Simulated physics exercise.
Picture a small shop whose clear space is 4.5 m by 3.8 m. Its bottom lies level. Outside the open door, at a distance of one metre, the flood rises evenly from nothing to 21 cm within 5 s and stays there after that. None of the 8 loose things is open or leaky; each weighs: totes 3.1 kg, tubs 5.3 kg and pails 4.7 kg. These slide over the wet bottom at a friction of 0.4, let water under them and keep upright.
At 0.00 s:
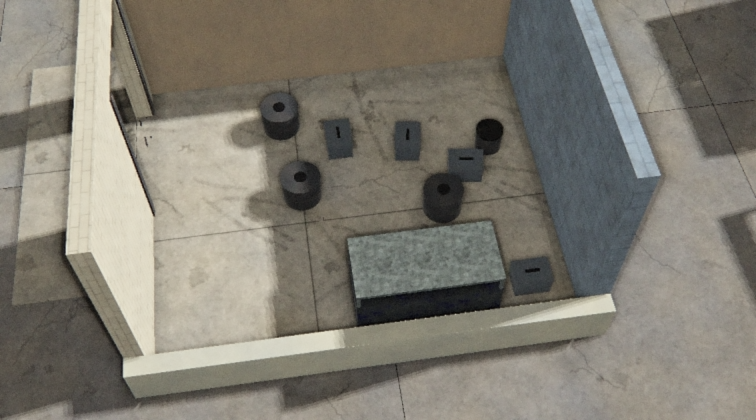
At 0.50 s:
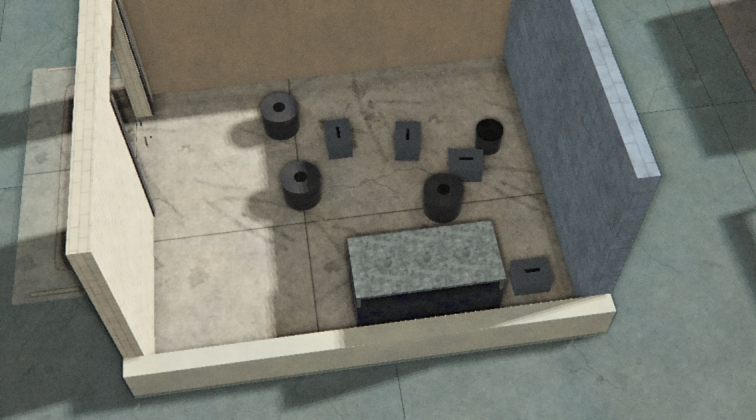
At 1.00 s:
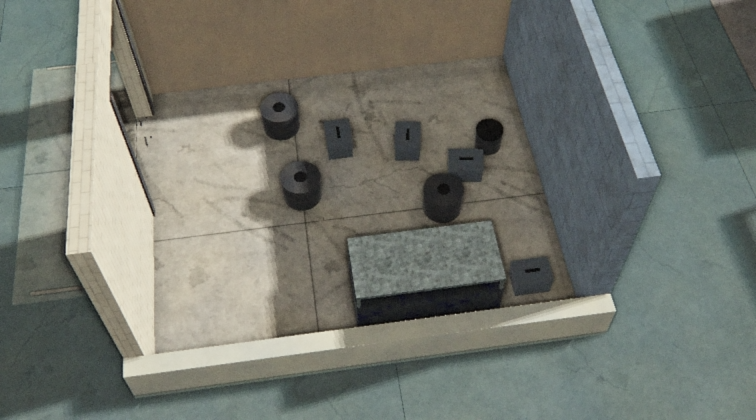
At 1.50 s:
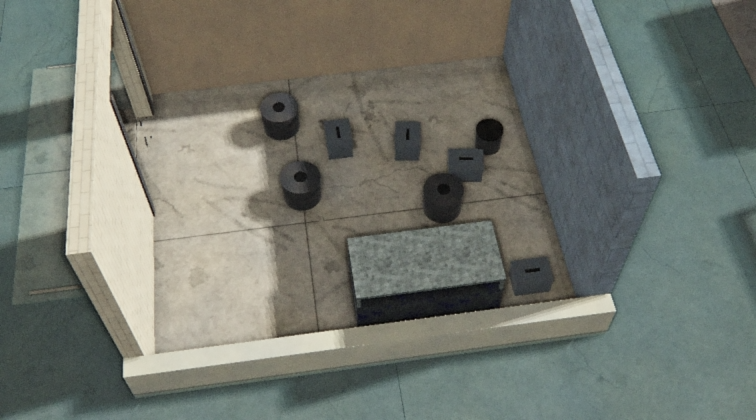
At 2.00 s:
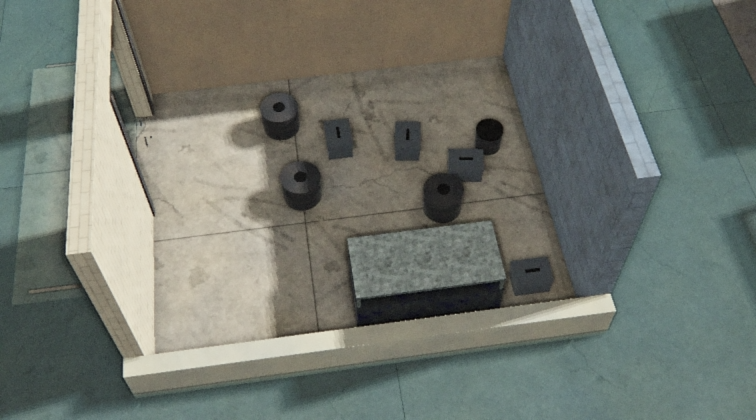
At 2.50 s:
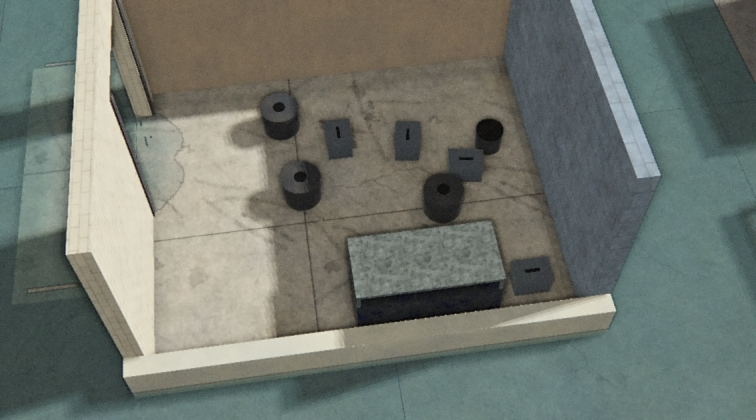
Greenish water spreads over the paved ground outside a small roofless room, seen from above at an angle, then a thin, pale patch creeps in through the doorway on the left. Dark round tubs and grey slotted boxes stand on the stained floor behind a grey-green counter, between cream and blue-grey walls. None of these objects shifts, and the camera stays still.
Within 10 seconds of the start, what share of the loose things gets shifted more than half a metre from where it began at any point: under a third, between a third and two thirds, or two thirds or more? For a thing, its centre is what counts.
Two thirds or more of them.
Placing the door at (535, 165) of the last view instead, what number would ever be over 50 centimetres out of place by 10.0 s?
Then it comes to 7 of them.
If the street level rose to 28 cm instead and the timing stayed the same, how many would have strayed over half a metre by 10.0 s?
So the tally would be 7.
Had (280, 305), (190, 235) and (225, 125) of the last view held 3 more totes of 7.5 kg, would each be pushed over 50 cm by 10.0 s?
Order as asked - falls below the limit, falls below the limit, exceeds the limit.
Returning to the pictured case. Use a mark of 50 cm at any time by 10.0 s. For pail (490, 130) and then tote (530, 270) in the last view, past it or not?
Beyond, within.
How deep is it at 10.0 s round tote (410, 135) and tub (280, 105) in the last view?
Close to 13 and 14 centimetres.
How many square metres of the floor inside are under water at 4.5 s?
Some 4.5 m2.
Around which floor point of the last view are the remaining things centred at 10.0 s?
I'd put it close to (500, 213) in the last view.
After 3.5 s 0 of 8 are over 50 cm from their spots; 0 afloat.
After 4.5 s 0 of 8 are over 50 cm from their spots; 0 afloat.
After 7.0 s 6 of 8 are over 50 cm from their spots; 5 afloat.
After 10.0 s 7 of 8 are over 50 cm from their spots, and 7 have been at some point; 8 afloat.
